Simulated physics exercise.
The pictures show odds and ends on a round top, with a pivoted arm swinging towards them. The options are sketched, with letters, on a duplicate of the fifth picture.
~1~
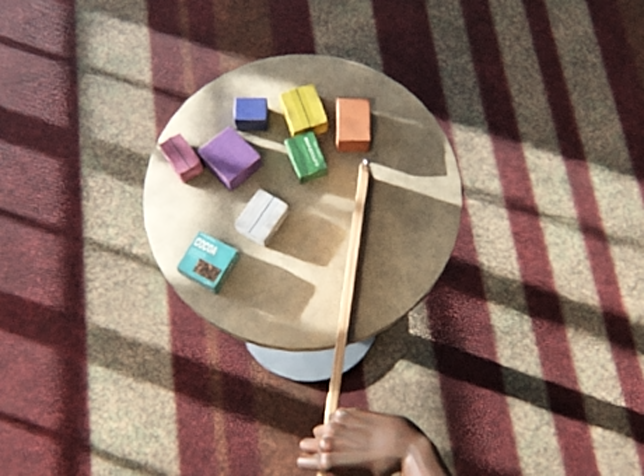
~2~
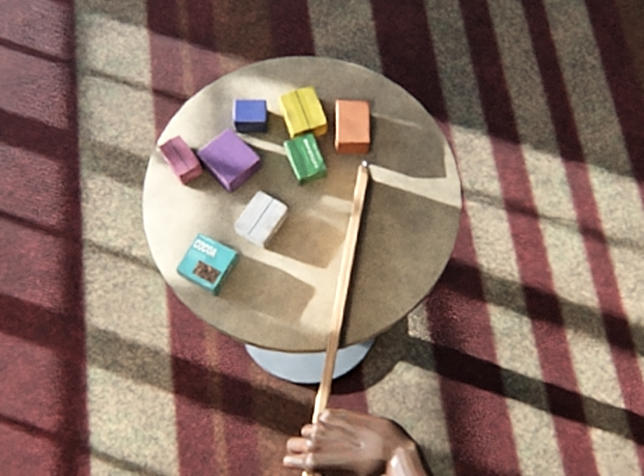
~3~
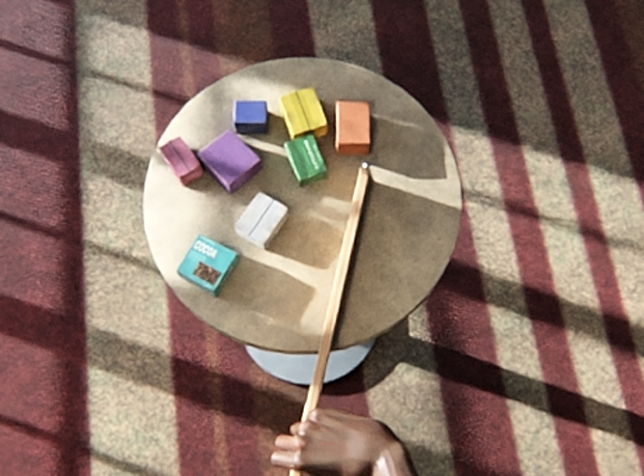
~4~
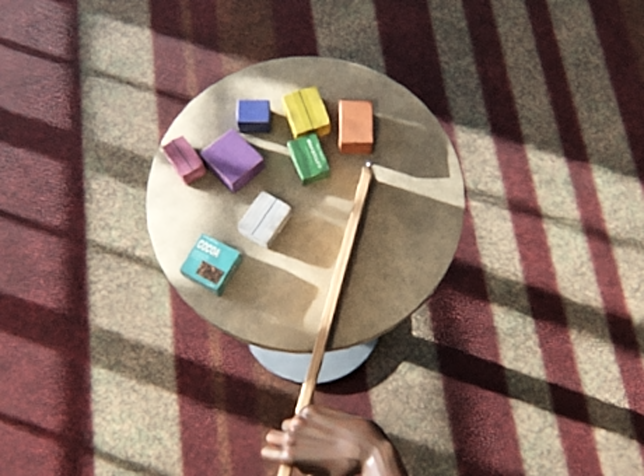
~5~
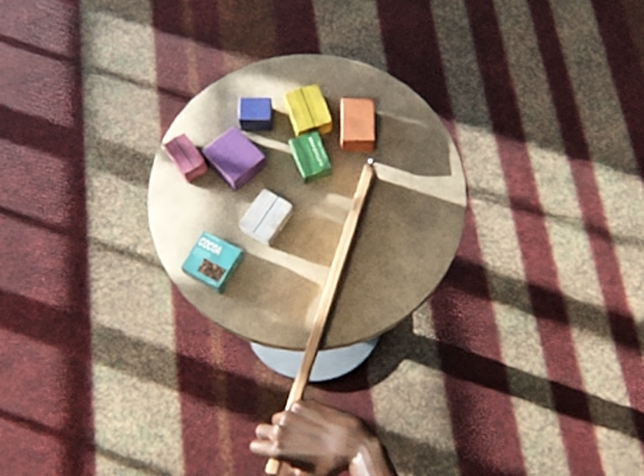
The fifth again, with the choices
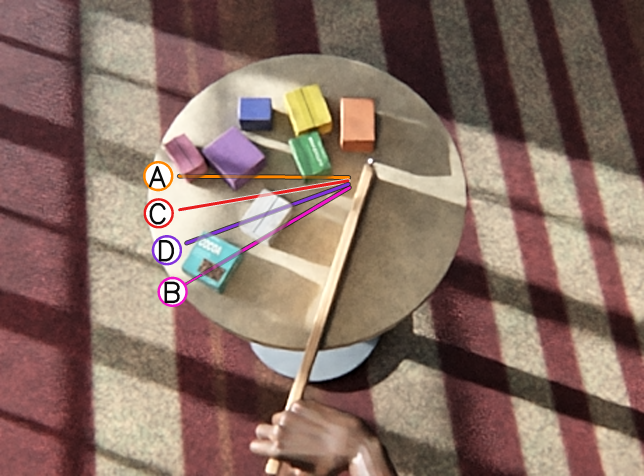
A small round tabletop stands on a maroon and beige striped carpet crossed by slanting shadows, seen from above. Pink, purple, blue, yellow, green and orange blocks cluster across its upper part, with a white box near the middle, a turquoise packet at lower left and a long wooden arm on the right. A hand at the bottom edge moves left, swinging the arm's near end slightly leftward about its upper tip, while the blocks stay put and the view shifts very slightly.
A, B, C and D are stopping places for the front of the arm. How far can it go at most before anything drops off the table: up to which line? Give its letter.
It can go as far as A.
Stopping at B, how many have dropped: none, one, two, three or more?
The count is none.
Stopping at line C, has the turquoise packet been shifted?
By then, yes.
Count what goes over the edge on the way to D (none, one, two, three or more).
In all, none.
On the marked copy, A at (264, 177); B at (276, 231); C at (264, 195); D at (269, 213).
Taking A. A third of the way, arm (296, 240); pink box (186, 158); turquoise packet (212, 263).
Two thirds of the way, arm (269, 200); turquoise packet (200, 205); white box (263, 190).
When it is over, arm (264, 167); pink box (188, 112); turquoise packet (198, 151); nothing has fallen.
As for the rest, B is safe but short; C is safe but short; D is safe but short.
